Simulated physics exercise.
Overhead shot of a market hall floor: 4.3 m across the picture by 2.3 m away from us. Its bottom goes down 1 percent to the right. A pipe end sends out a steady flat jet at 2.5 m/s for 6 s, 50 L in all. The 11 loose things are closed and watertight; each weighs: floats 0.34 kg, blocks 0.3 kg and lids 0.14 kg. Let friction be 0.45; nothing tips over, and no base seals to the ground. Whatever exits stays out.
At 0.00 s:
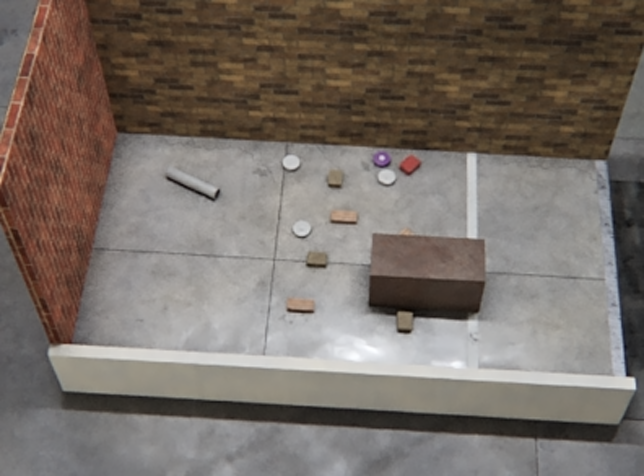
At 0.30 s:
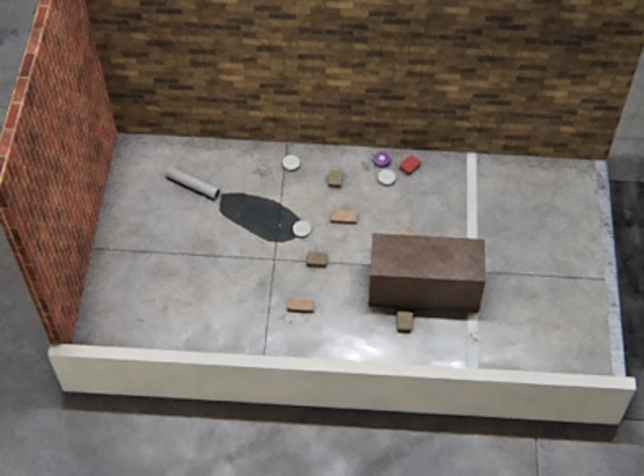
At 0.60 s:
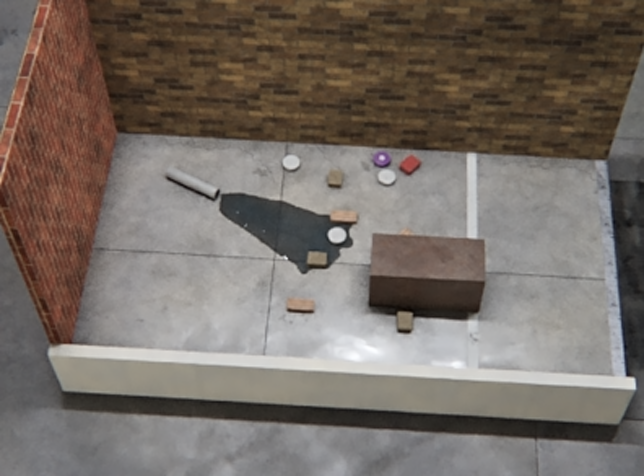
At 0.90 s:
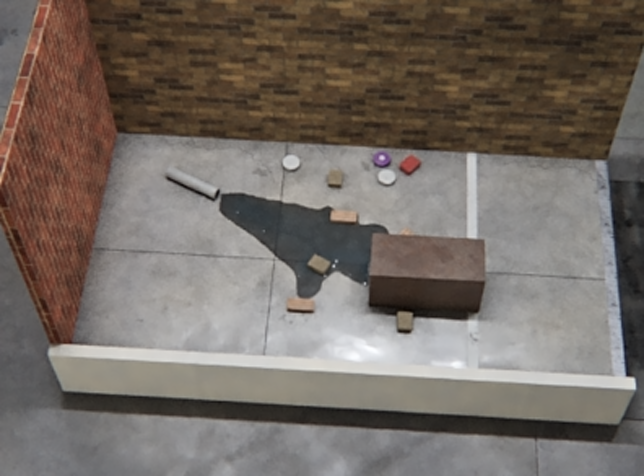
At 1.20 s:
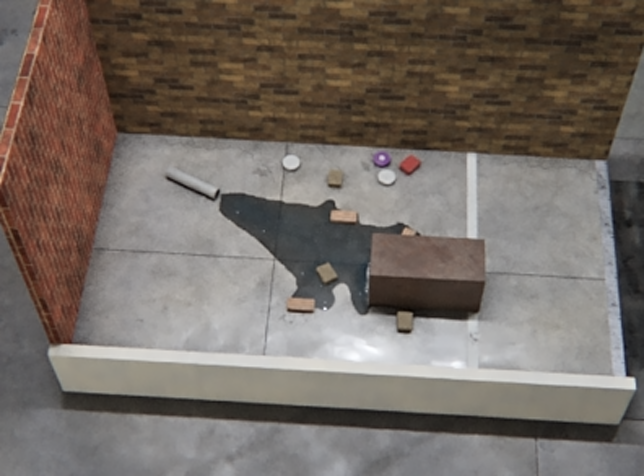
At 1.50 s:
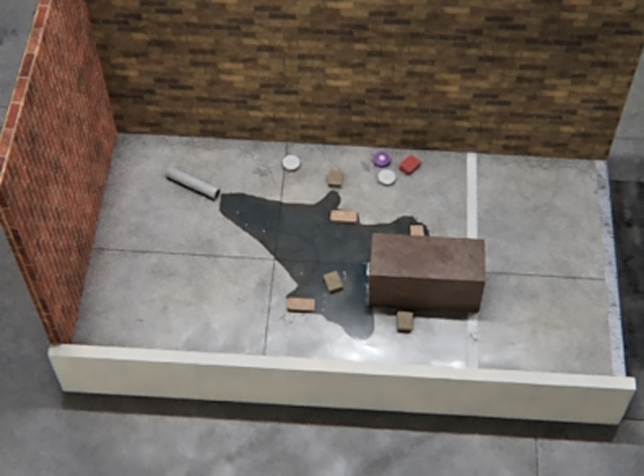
Dark water spreads from a pipe across the floor, shifting a white lid and a block.
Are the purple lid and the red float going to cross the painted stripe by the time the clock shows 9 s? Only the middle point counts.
Purple lid: Not over; red float: Not over.
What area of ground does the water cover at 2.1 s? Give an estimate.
Wet area: Approx. 1.5 m2.
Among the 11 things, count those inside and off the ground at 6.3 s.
0 at that moment.
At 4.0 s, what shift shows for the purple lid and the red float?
About 0 and 0 cm by then.
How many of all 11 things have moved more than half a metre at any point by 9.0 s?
The number is 1.
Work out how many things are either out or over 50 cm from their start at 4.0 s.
By my tally, 1.
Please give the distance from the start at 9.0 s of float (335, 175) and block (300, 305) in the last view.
Distances, as listed: 0 cm then 0 cm.
After 2.1 s the purple lid is near (382, 158), 0.0 m from its start, aground; the red float is near (410, 163), 0.0 m from its start, aground; 1 of 11 are over the mark; 0 afloat.
After 4.0 s the purple lid is near (382, 158), 0.0 m from its start, aground; the red float is near (410, 163), 0.0 m from its start, aground; 1 of 11 are over the mark; 0 afloat.
After 6.3 s the purple lid is near (382, 158), 0.0 m from its start, aground; the red float is near (410, 163), 0.0 m from its start, aground; 1 of 11 are over the mark; 0 afloat.
After 9.0 s the purple lid is near (382, 158), 0.0 m from its start, aground; the red float is near (410, 163), 0.0 m from its start, aground; 1 of 11 are over the mark; 0 afloat.
